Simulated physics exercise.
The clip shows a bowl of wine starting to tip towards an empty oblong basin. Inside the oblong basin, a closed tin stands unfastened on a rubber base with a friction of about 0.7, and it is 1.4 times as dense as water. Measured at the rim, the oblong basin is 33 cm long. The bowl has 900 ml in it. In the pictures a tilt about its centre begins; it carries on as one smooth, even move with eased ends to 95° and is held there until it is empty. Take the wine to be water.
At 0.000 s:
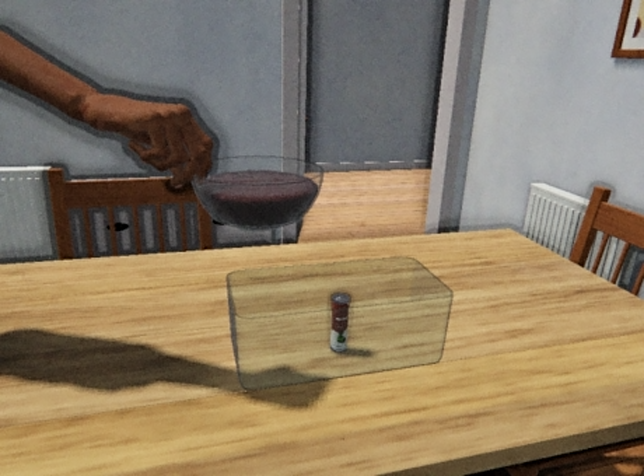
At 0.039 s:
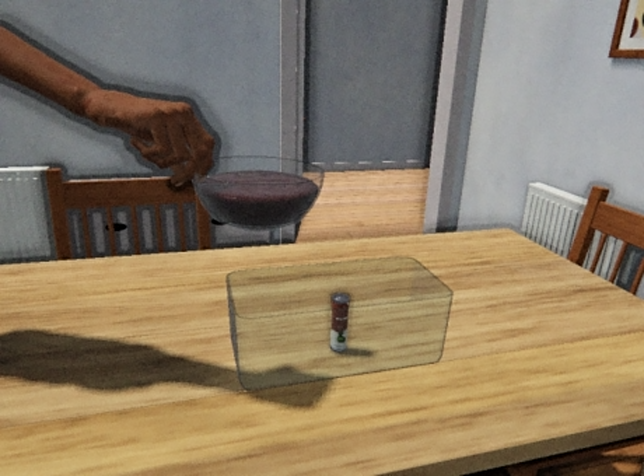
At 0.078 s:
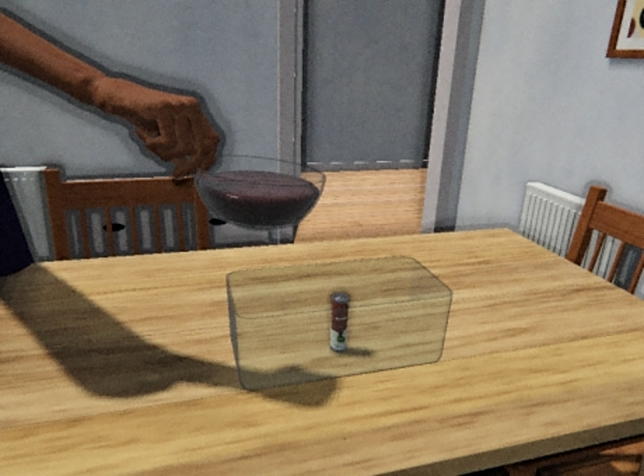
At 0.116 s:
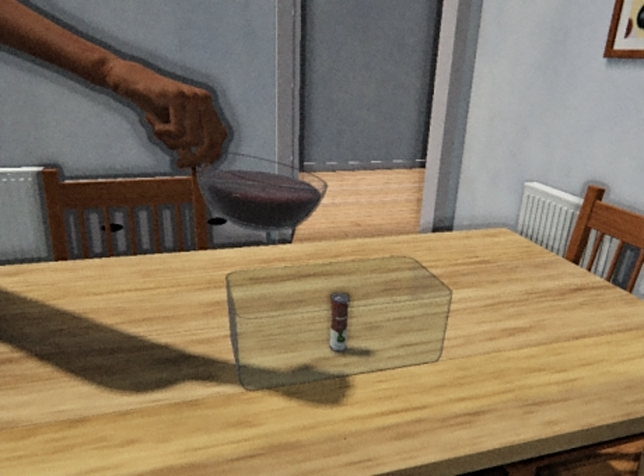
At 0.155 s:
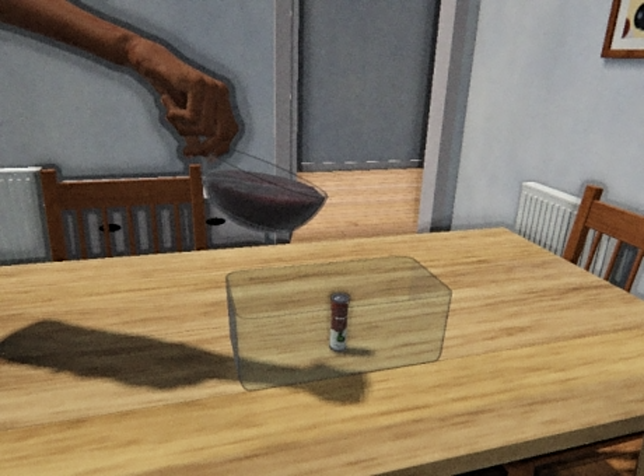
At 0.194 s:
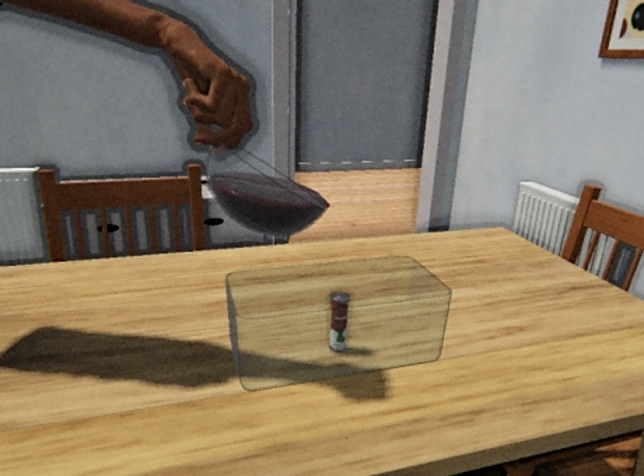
In a grey-walled dining room with wooden chairs, a white radiator and a doorway behind, a pale wooden table is seen from slightly above by a nearly still camera. A clear oblong basin holding a small dark-red and white tin stands on it, below a glass bowl of dark wine at upper left. A hand at the bowl's left rim rises, steadily tilting the bowl rightward, its shadow shifting across the tabletop.
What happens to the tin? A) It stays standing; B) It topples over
Answer: A.
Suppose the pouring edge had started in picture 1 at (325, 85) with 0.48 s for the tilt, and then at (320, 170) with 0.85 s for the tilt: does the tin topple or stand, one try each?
The tin overturns the first time and stays vertical the second time.
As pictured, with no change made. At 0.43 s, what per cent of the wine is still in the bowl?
14 %.
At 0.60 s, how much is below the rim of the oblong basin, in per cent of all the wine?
That comes to about 90 percent.
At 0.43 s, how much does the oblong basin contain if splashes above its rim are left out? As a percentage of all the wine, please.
Some 36 per cent.
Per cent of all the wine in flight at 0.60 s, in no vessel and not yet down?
I'd put it at about 8 per cent of the liquid.
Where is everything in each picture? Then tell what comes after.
In the first picture, it leans 0°; its right rim is at (321, 169); the wine meets the walls at (196, 185) and (316, 181); the oblong basin's rim runs from (231, 295) to (433, 276); the tin's top is at (341, 300).
In the second picture, it leans 2°; its right rim is at (321, 170); the wine meets the walls at (196, 184) and (316, 182).
In the third picture, it leans 6°; its right rim is at (323, 175); the wine meets the walls at (197, 182) and (316, 184).
In the fourth picture, it leans 13°; its right rim is at (324, 183); the wine meets the walls at (200, 179) and (318, 187).
In the fifth picture, it leans 22°; its right rim is at (324, 193); the wine meets the walls at (204, 177) and (321, 190).
In the sixth picture, it leans 33°; its right rim is at (322, 205); the wine meets the walls at (209, 178) and (312, 193); 2 per cent is over the edge.
After 0.43 s the tilt is 92° and 14 per cent is still to pour; the tin stands where it began.
After 0.60 s the tilt is 95° and 1 per cent is still to pour; the tin stands where it began.
After 0.78 s the tilt is 95° and 0 per cent is still to pour; the tin stands where it began.
After 0.98 s the tilt is 95° and 0 per cent is still to pour; the tin stands where it began.
In the end the tin stands where it began.
